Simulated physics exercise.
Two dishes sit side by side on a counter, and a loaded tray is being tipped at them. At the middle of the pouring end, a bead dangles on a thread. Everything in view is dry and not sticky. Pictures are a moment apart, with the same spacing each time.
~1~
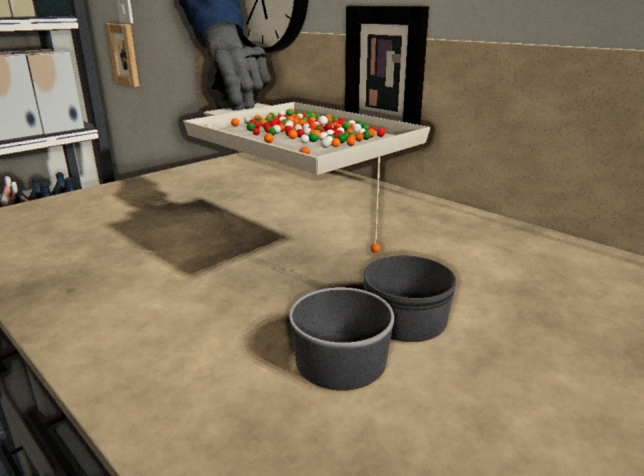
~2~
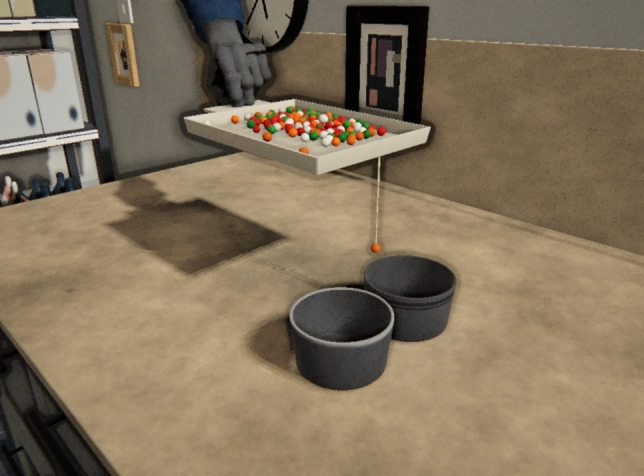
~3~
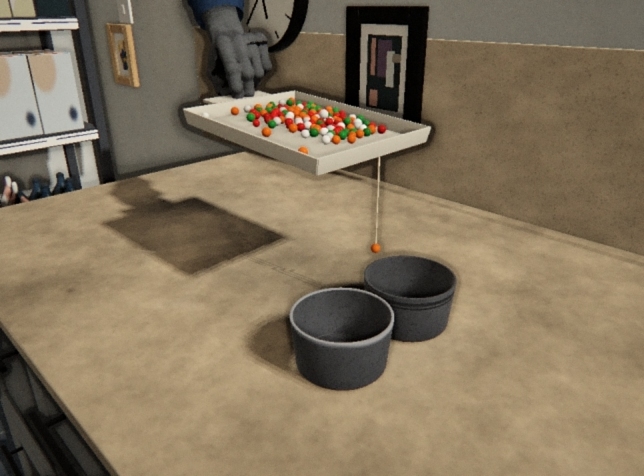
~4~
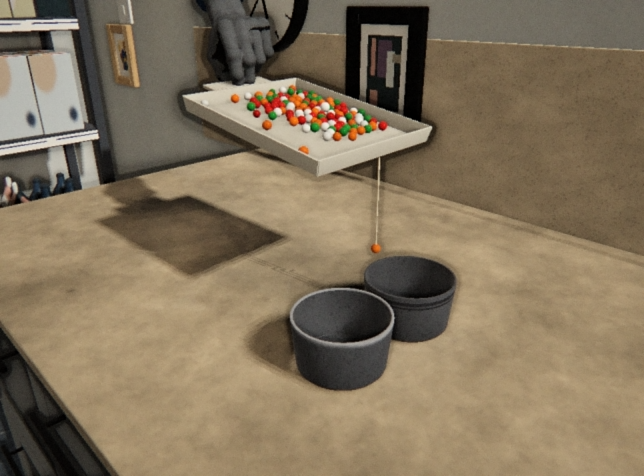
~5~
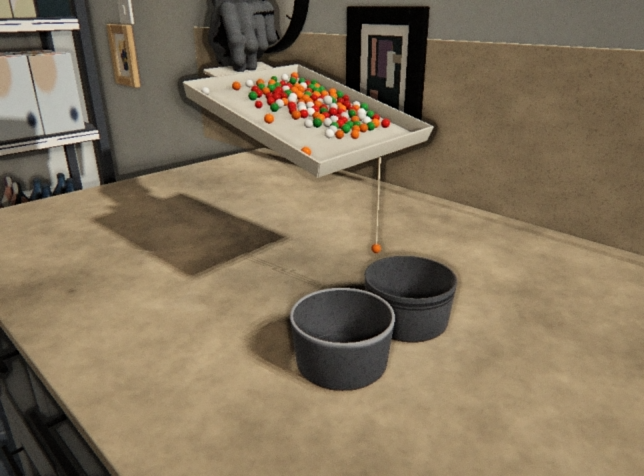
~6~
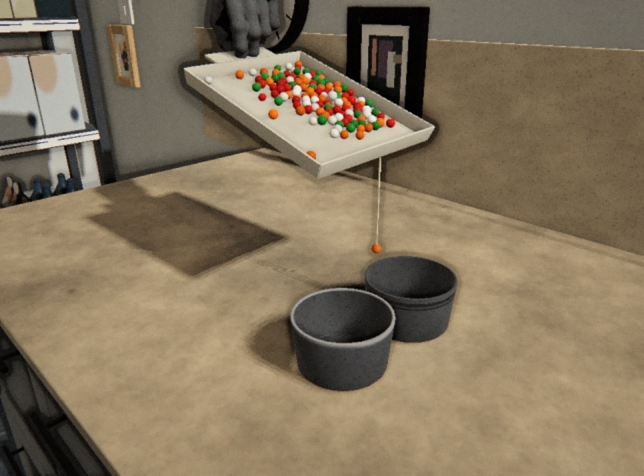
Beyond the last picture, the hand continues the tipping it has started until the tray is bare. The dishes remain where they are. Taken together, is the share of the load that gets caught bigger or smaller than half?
Most likely the lost part will be a minority.
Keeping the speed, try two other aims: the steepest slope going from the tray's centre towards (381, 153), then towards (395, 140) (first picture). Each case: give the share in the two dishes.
So it's 40 percent with the first slope and 0 percent with the other.
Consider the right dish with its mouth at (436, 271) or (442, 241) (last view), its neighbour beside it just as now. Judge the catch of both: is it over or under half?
Together the dishes get beyond half first, then less than a half.
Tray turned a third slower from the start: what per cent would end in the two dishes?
I'd put it at some 80 per cent.
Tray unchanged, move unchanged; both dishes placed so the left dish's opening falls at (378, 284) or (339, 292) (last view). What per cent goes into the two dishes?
It would be near 60 per cent first and near 50 per cent second.
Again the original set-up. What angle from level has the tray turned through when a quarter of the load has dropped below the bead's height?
It is at around 100 degrees.
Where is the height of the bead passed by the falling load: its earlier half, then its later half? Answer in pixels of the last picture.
It passes near (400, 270) first and then near (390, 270).
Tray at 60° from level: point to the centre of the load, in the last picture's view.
Mark it at roughly (373, 133) in the final frame.
Soon after the last picture, tray tipped steeply; nearly all on the tray; a stray few in the left dish; a small part in the air.
A little later, tray tipped right over; about a third on the tray; a small part in the left dish; a small part in the right dish; a small part outside both; about a third in the air.
Later still, tray tipped past a quarter turn; about a quarter in the left dish; about half in the right dish; about a quarter outside both.
By the end, tray tipped past a quarter turn; about a quarter in the left dish; about half in the right dish; about a quarter outside both.
